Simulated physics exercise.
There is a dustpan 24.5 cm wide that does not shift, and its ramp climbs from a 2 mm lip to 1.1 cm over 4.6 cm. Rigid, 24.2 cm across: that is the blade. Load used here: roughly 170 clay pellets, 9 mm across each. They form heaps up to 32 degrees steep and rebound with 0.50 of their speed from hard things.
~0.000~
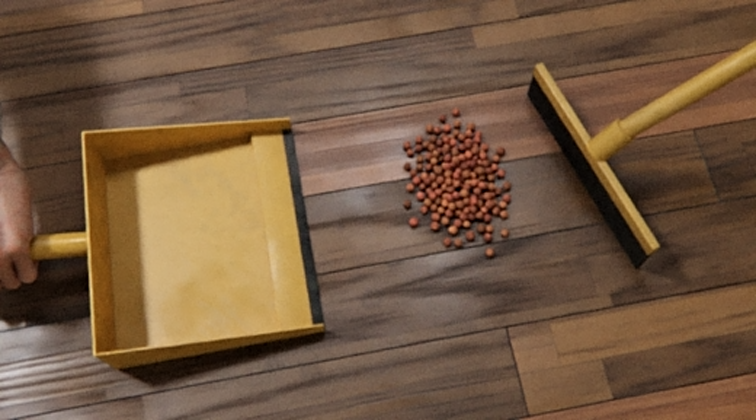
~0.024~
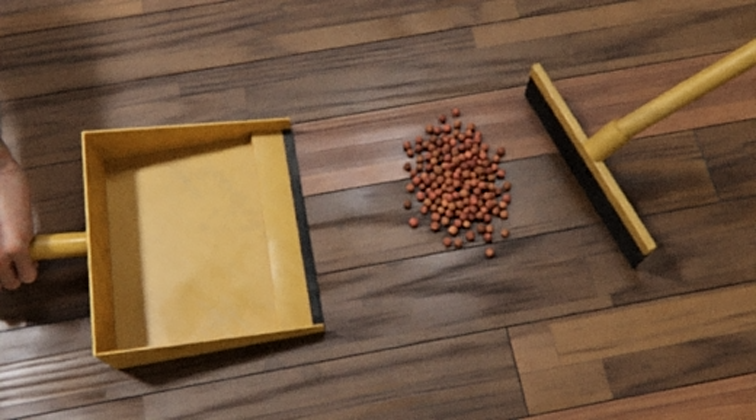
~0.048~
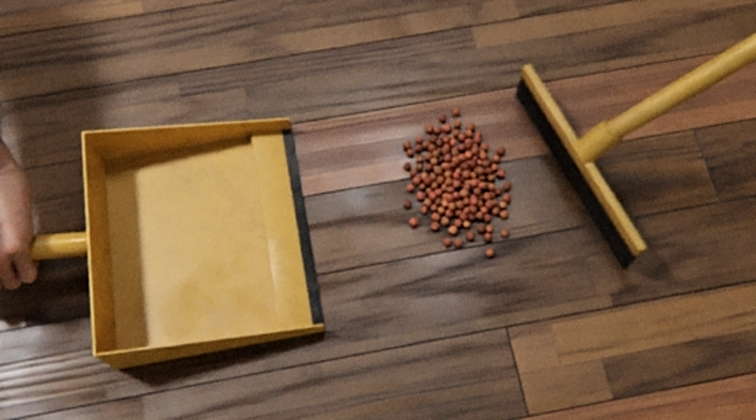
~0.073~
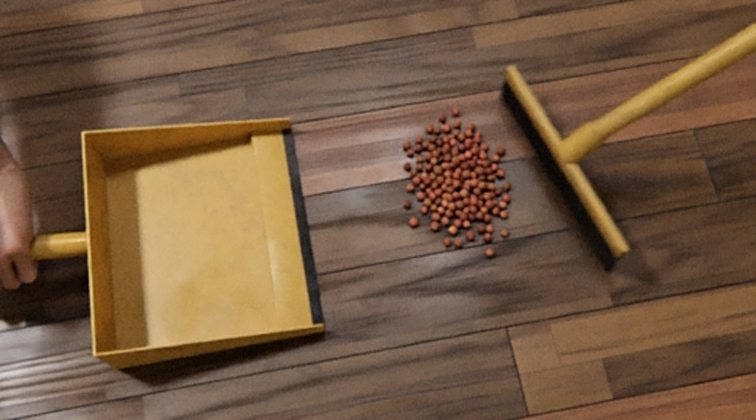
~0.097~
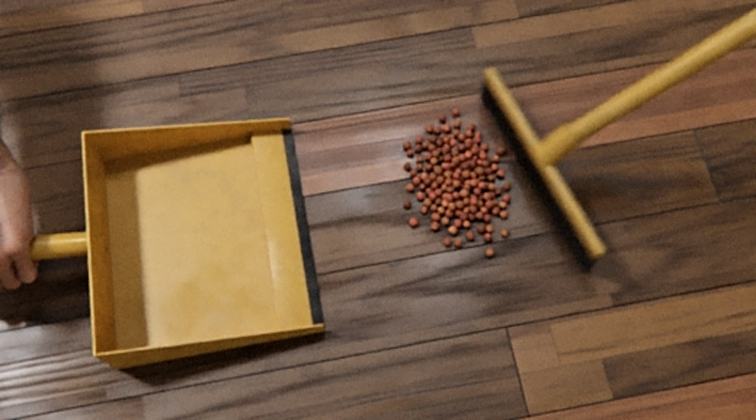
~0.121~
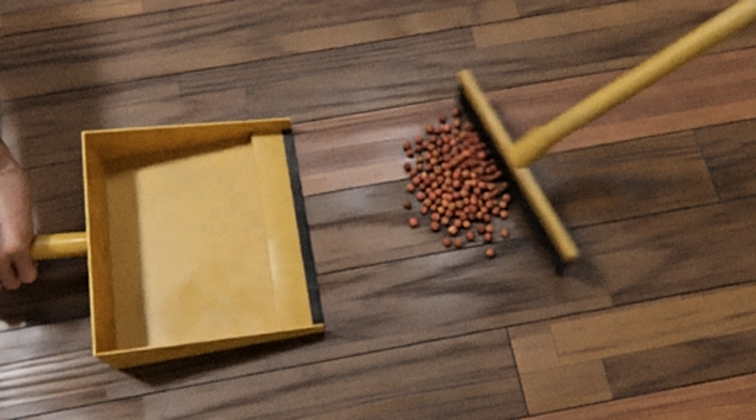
A hand at the left edge grips the handle of a yellow dustpan with a dark lip, seen from above on a brown wood-plank floor. To its right lies a loose heap of small reddish-brown pellets, with a yellow, black-edged blade on a long handle beyond. The blade slides leftward, slowly then faster, and nudges the heap's near edge, while pan and camera stay still.
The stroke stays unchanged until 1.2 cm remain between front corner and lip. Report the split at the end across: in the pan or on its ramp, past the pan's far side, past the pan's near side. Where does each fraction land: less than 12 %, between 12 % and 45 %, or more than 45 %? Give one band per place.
Pan: A big share, far side: Only a little, near side: Only a little.
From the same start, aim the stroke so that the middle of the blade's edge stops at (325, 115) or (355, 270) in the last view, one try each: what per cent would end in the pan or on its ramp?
Roughly 30 % and 55 %.
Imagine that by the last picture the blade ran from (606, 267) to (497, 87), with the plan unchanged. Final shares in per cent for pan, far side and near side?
The pan gets 35, the far side 5 and the near side 5.
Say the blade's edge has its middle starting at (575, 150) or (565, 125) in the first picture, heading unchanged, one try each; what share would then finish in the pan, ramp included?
Around 55 percent, then around 45 percent.
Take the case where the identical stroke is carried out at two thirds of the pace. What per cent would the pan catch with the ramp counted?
Share: Near 35 %.
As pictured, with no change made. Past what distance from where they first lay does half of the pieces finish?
That distance is close to 20 cm.
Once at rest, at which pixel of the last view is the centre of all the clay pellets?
Somewhere around (295, 223) in the final frame.
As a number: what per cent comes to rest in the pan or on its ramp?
Close to 55 in a hundred end up there.
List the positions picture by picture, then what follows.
The first frame shows blade from (651, 249) to (539, 72), moved 0.0 cm, 0 of the pieces shifted so far; middle of the pieces at (461, 180); pan at (192, 245).
The second frame shows blade from (648, 249) to (536, 72), moved 0.3 cm, 0 of the pieces shifted so far; middle of the pieces at (461, 180).
The third frame shows blade from (638, 250) to (527, 73), moved 1.4 cm, 0 of the pieces shifted so far; middle of the pieces at (461, 180).
The fourth frame shows blade from (621, 251) to (511, 75), moved 3.2 cm, 0 of the pieces shifted so far; middle of the pieces at (461, 180).
The fifth frame shows blade from (597, 254) to (489, 76), moved 5.6 cm, 0 of the pieces shifted so far; middle of the pieces at (461, 180).
The sixth frame shows blade from (570, 256) to (464, 78), moved 8.5 cm, 10 of the pieces shifted so far; middle of the pieces at (461, 180); pan at (192, 245). Its pace works out near 1.20 m/s, heading 5 degrees away from the viewer's side.
After 0.22 s, middle of the blade 11 cm from the lip; 0 % over the lip, far side 5 %, near side 0 %.
After 0.28 s, middle of the blade 6 cm from the lip; 0 % over the lip, far side 5 %, near side 0 %.
After 0.48 s, middle of the blade 4 cm from the lip; 55 % over the lip, far side 5 %, near side 5 %.
By 1.1 s all is still; pan 55 %, far side 5 %, near side 5 %, in front of the lip or behind the blade 35 %.
